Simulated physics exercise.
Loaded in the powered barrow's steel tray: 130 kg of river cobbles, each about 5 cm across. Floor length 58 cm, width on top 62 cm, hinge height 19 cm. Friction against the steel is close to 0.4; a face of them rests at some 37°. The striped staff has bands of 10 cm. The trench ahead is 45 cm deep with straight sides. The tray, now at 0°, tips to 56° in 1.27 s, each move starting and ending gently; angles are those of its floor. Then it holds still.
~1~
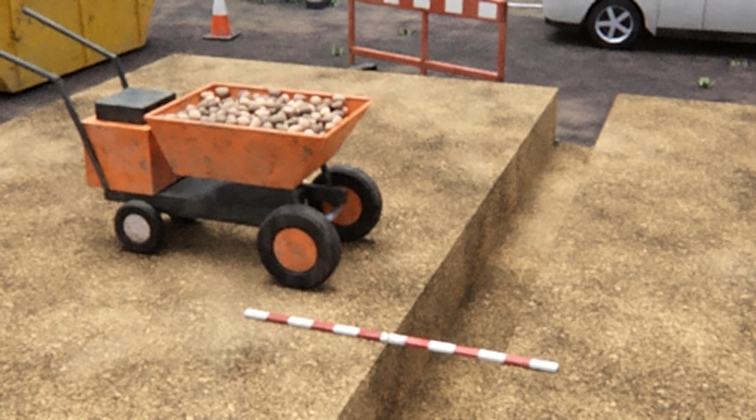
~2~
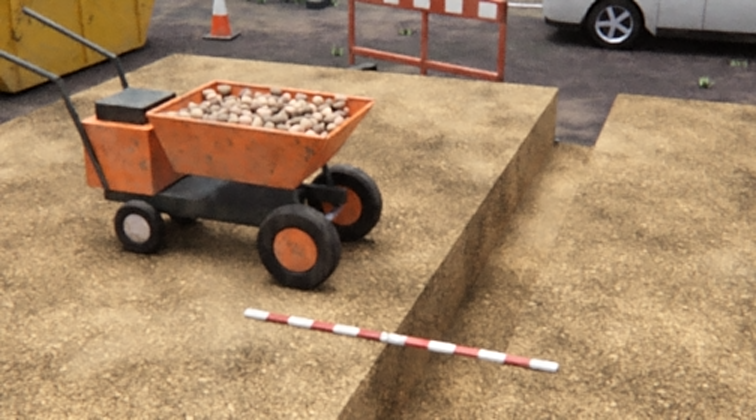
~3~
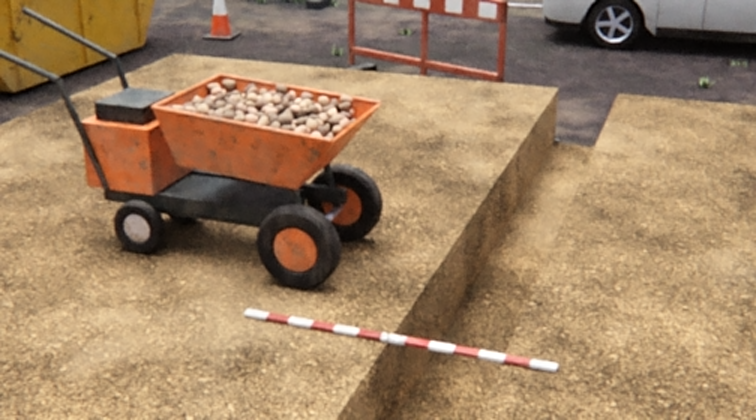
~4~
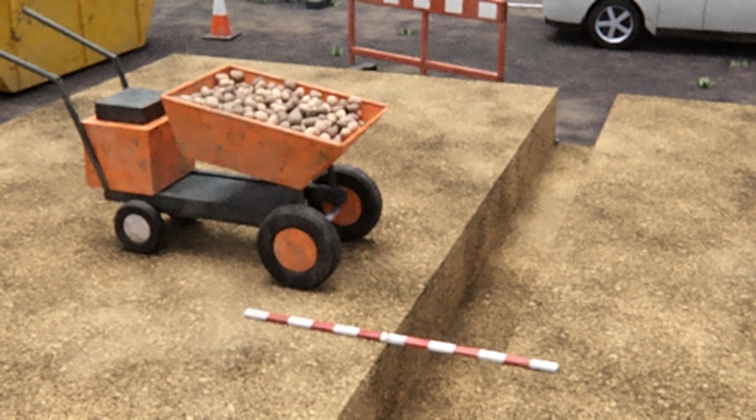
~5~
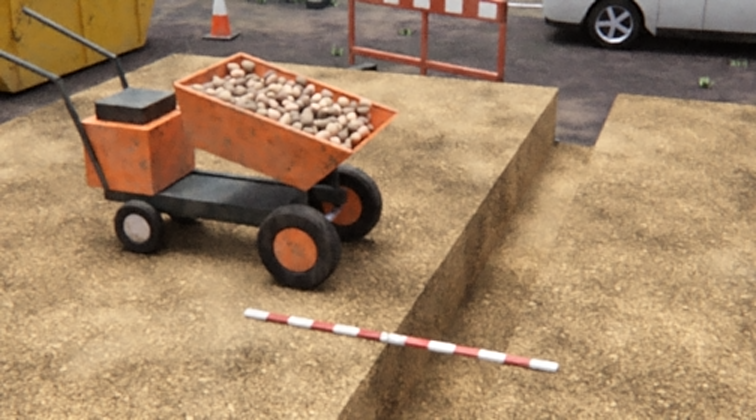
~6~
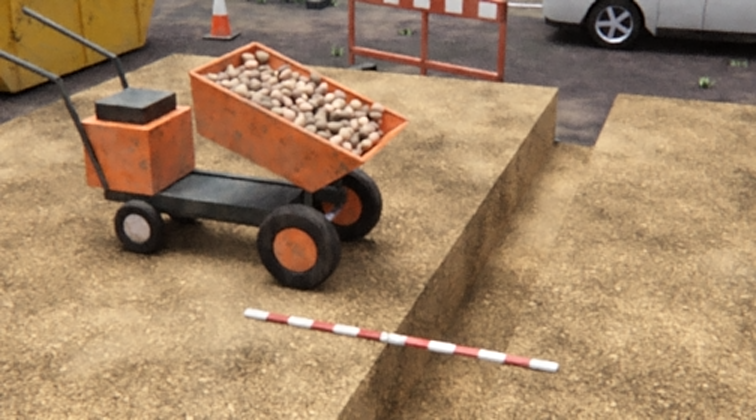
On a gravelly work site beside a straight-sided trench, an orange powered barrow stands with its tray full of rounded stones, a red-and-white striped staff lying nearby. The tray starts level, then its left end rises steadily, slanting it down toward the right while the stones stay heaped inside.
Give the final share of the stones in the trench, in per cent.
Close to 51 in a hundred.
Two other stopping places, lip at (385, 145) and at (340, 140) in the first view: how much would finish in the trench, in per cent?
Near 30 per cent from the first place, 45 from the second.
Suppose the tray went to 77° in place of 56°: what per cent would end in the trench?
Then about 100 per cent.
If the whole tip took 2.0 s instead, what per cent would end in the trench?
Then about 50 per cent.
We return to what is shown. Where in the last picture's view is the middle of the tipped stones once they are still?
Near (480, 367).
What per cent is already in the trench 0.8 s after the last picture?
About 10 per cent by then.
Then, 0.4 s after the last picture the floor is at 47°, 100 % in the tray; the foremost stones are at (416, 171).
Then, 0.8 s after the last picture the floor is at 56°, 88 % in the tray, 1 % short of the trench, 11 % in the trench; the foremost stones are at (483, 308).
Then, 1.2 s after the last picture the floor is at 56°, 67 % in the tray, 1 % short of the trench, 32 % in the trench; the foremost stones are at (524, 353).
Then, 3.1 s after the last picture the floor is at 56°, 49 % in the tray, 51 % in the trench; the foremost stones are at (527, 372).
